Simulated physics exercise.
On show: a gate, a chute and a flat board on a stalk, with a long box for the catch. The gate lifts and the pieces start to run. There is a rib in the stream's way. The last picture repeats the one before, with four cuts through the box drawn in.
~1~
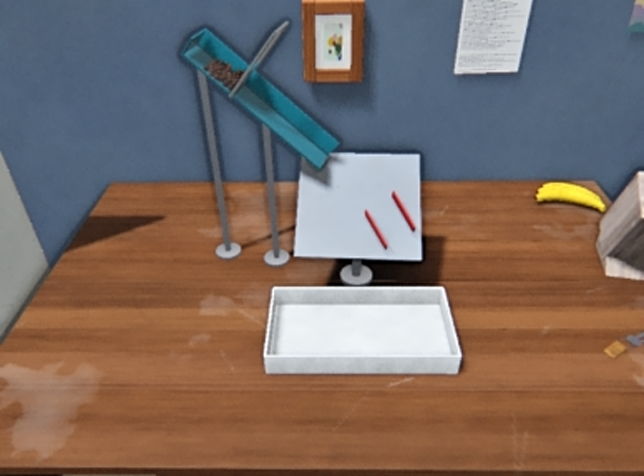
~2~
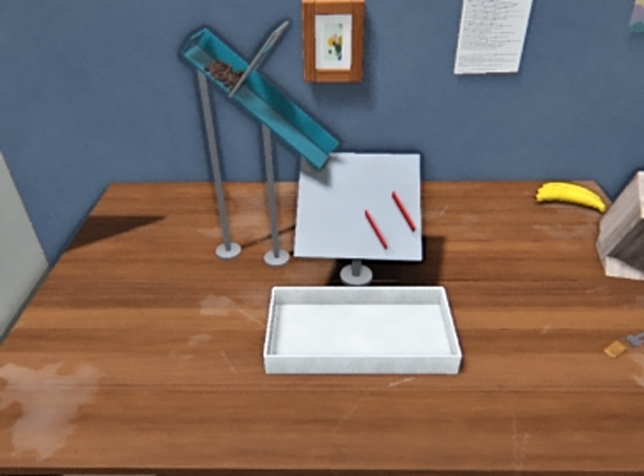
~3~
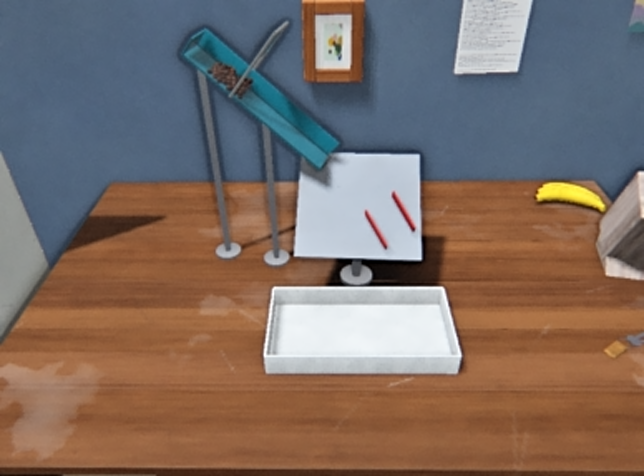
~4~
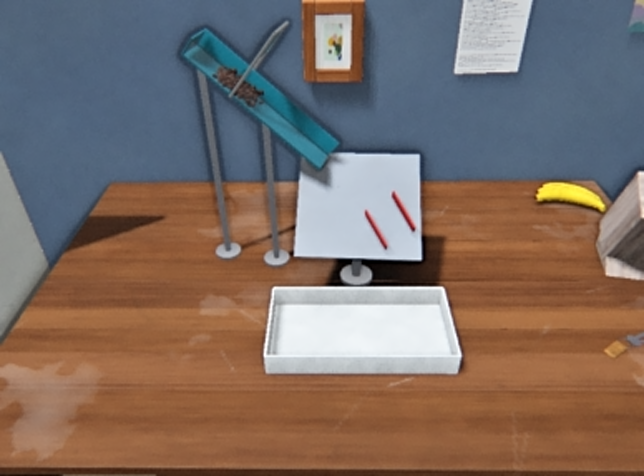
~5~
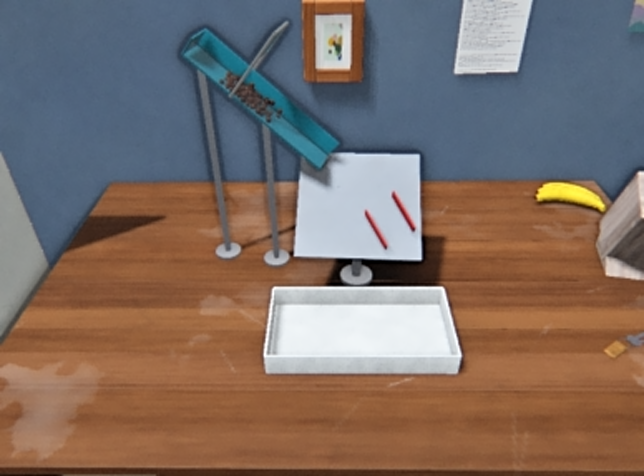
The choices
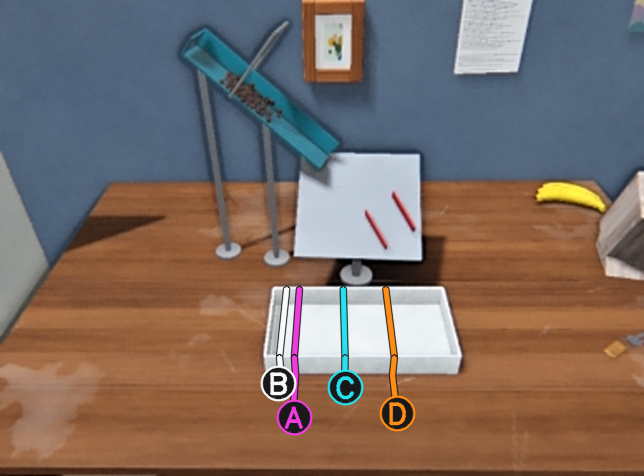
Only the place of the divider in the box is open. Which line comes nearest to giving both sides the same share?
Use line D.
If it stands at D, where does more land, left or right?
More lands on the right.
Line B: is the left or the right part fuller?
More lands on the right.
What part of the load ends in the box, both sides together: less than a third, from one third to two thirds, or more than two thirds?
About that: More than two thirds.
On the marked copy, line A crosses the front rim at (294, 356); line B crosses the front rim at (279, 356); line C crosses the front rim at (345, 356); line D crosses the front rim at (394, 356).
With A, of what is caught, none on the left of the divider, all on the right.
With B, of what is caught, none on the left of the divider, all on the right.
With C, of what is caught, a small part on the left of the divider, nearly all on the right.
With D, of what is caught, about a third on the left of the divider, about two thirds on the right.
